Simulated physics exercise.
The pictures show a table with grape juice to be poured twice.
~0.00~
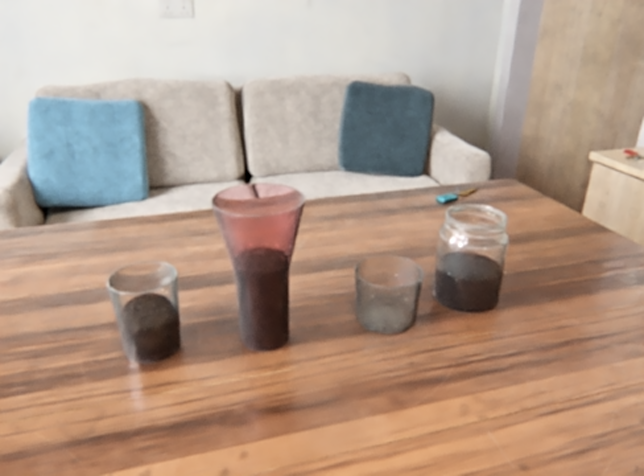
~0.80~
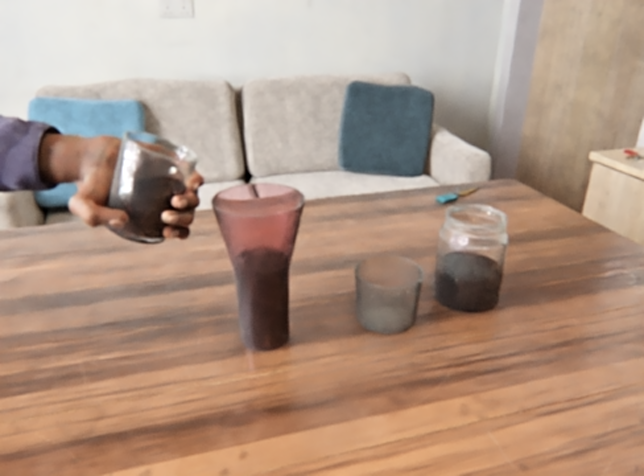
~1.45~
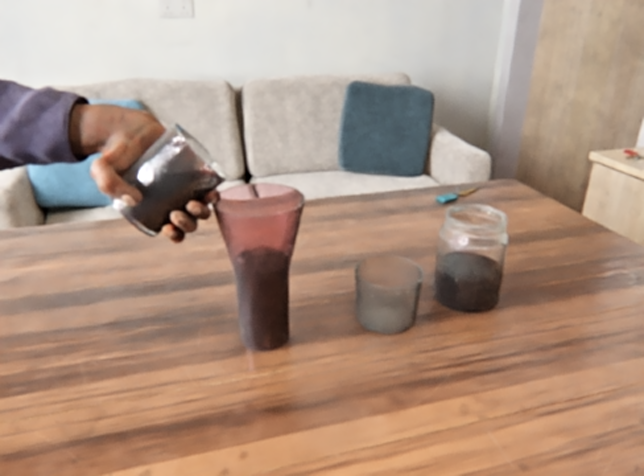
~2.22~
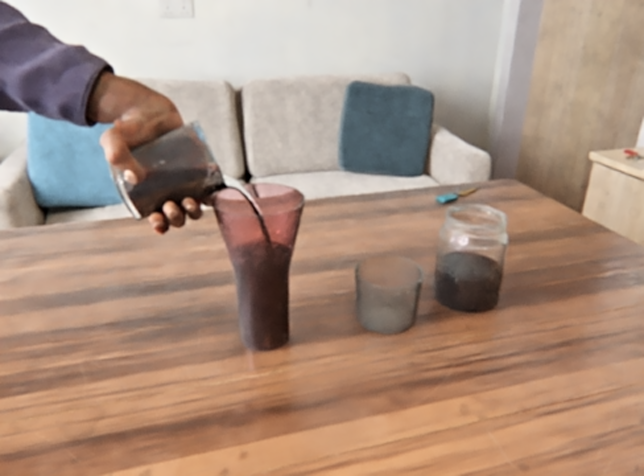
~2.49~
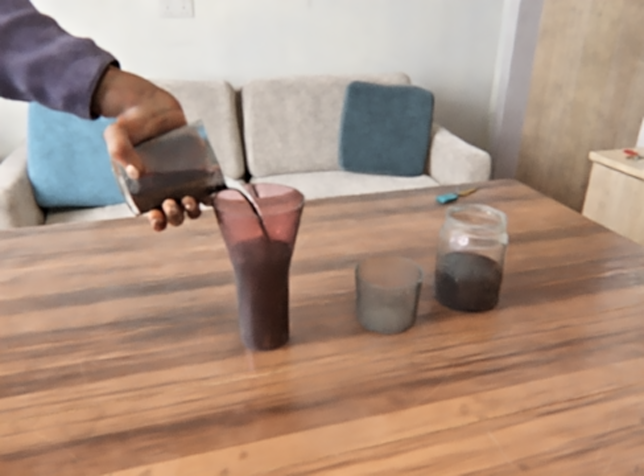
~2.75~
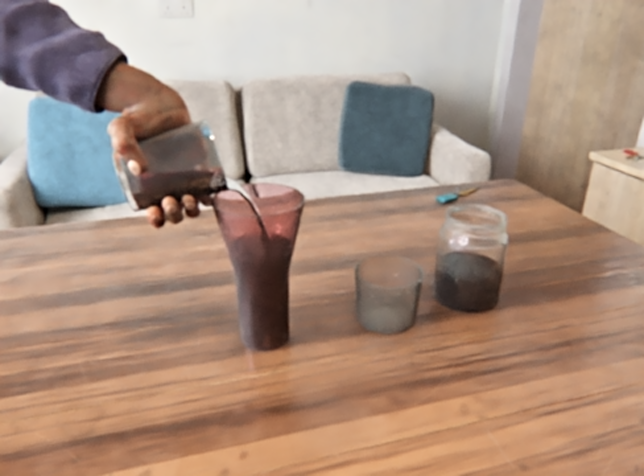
At the start, four glass containers stand on a wooden table, three holding dark liquid. A hand lifts the leftmost tumbler, moves it toward the tall reddish vase and tips it. Dark liquid streams into the vase, its level rising as the tumbler tilts further, while the other two containers stay still.
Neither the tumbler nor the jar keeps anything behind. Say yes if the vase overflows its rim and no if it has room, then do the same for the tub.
My prediction: The vase has the capacity, the tub has the capacity.
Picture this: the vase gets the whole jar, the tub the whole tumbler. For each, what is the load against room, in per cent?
In order: 80 in a hundred and 40 in a hundred.
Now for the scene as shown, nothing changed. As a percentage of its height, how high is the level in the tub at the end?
Close to 75 in a hundred, I think.
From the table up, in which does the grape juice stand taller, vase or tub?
Higher in the vase.
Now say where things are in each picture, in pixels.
The first picture shows at the start; tumbler (148, 310) about half full; jar (471, 255) about a third full; vase (262, 270) about half full; tub (387, 294) empty.
In the second picture, a hand has the tumbler; tumbler (149, 186) tipped 25° with all of its load; vase about half full, surface at (262, 260).
In the third picture, the tumbler is tipped; tumbler (169, 181) tipped 50° with all of its load; vase (262, 270) about half full.
In the fourth picture, the stream is running; tumbler (173, 171) tipped 70° with about three quarters of its load; vase about two thirds full, surface at (261, 255).
In the fifth picture, the stream is running; tumbler (174, 170) tipped 75° with about two thirds of its load; tub (387, 294) empty.
In the sixth picture, the stream is running; tumbler (175, 168) tipped 80° with about half of its load; jar about a third full, surface at (469, 266); vase about two thirds full, surface at (261, 247); tub (387, 294) empty.
Around 3.3 s, the vase is about three quarters full.
Around 12.2 s, the vase is about three quarters full; the tub is about three quarters full.
